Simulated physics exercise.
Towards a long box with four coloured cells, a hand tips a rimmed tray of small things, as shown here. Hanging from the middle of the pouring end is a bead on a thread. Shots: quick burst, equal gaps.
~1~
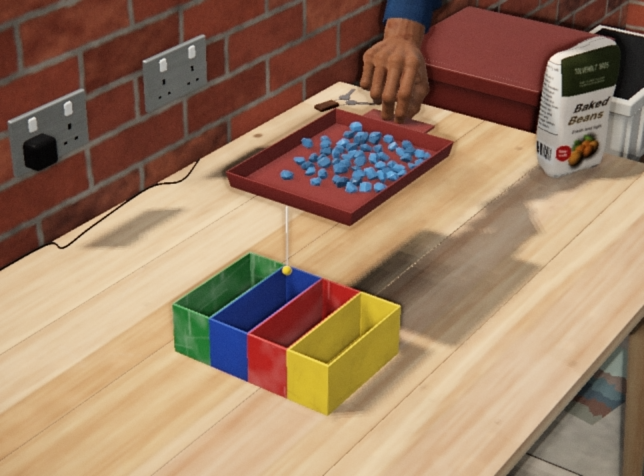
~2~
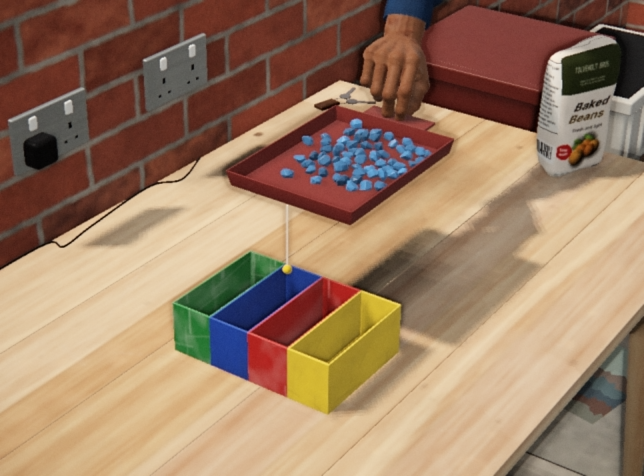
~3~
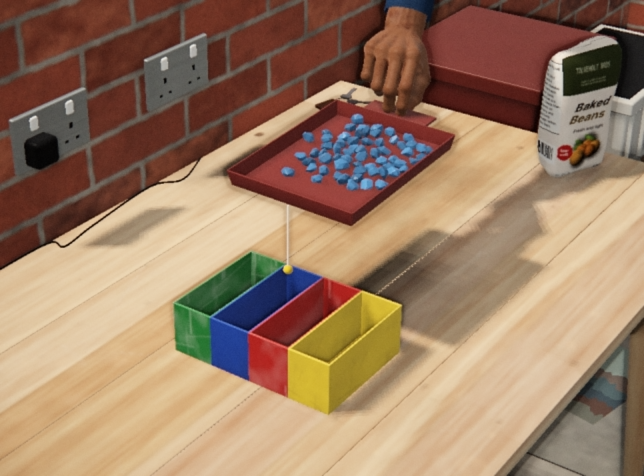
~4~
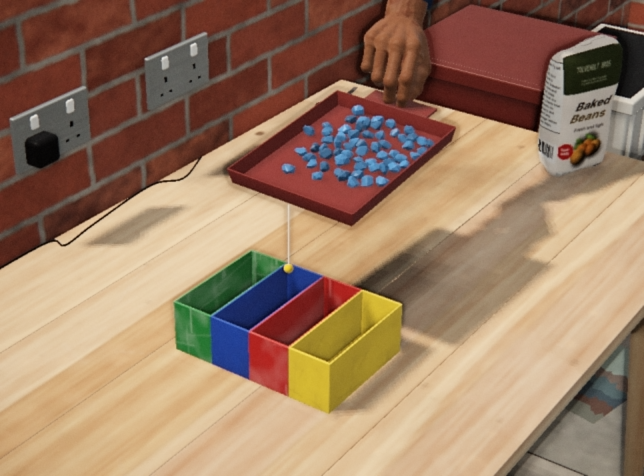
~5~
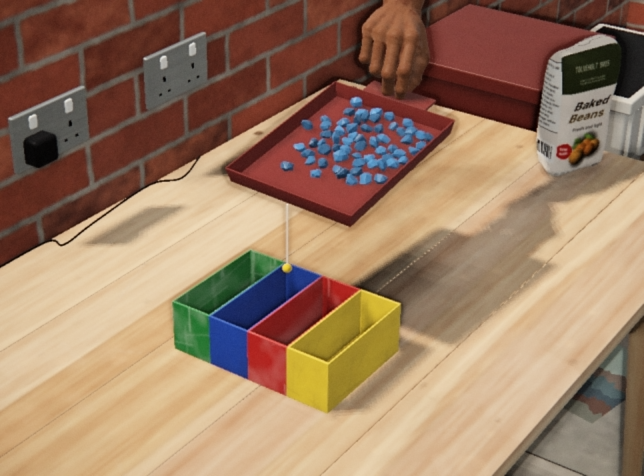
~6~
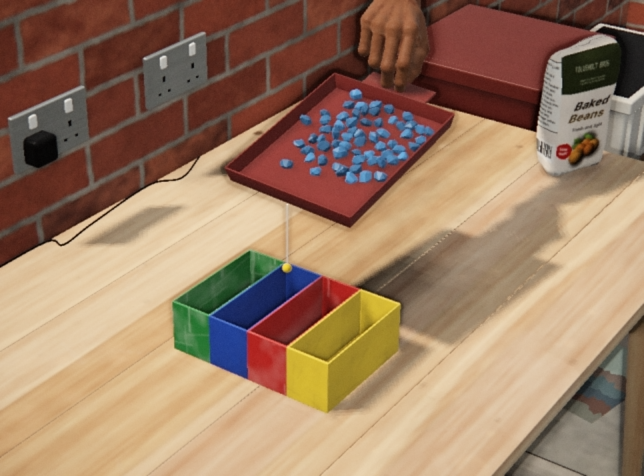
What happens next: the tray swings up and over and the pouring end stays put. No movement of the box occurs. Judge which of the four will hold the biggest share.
I would say the red cell.
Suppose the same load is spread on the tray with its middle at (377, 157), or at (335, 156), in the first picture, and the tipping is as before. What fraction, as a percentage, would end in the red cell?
Around 60 then around 50 per cent.
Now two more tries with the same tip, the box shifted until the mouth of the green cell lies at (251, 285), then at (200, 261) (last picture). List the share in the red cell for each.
First try: Roughly 70 per cent; second try: Roughly 10 per cent.
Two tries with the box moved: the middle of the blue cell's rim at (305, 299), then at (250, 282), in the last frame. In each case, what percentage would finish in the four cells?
Near 100 and 90 percent respectively.
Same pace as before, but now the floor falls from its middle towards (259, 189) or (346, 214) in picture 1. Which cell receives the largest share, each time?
First aim: That green cell. Second aim: Red.
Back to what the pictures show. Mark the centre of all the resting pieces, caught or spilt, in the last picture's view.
Resting centre, last picture - approx. (309, 358).
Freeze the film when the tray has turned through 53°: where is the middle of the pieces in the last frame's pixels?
(329, 181).
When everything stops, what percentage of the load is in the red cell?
Roughly 60 %.
Soon after the last picture, tray tipped steeply; all on the tray.
A little later, tray tipped right over; nearly all on the tray; a stray few in the red cell; a small part falling or outside the box.
Later still, tray tipped past a quarter turn; about half in the red cell; about a third in the yellow cell; a small part in the blue cell; a stray few in the green cell.
At rest, tray tipped past a quarter turn; about half in the red cell; about a third in the yellow cell; a small part in the blue cell; a stray few in the green cell.
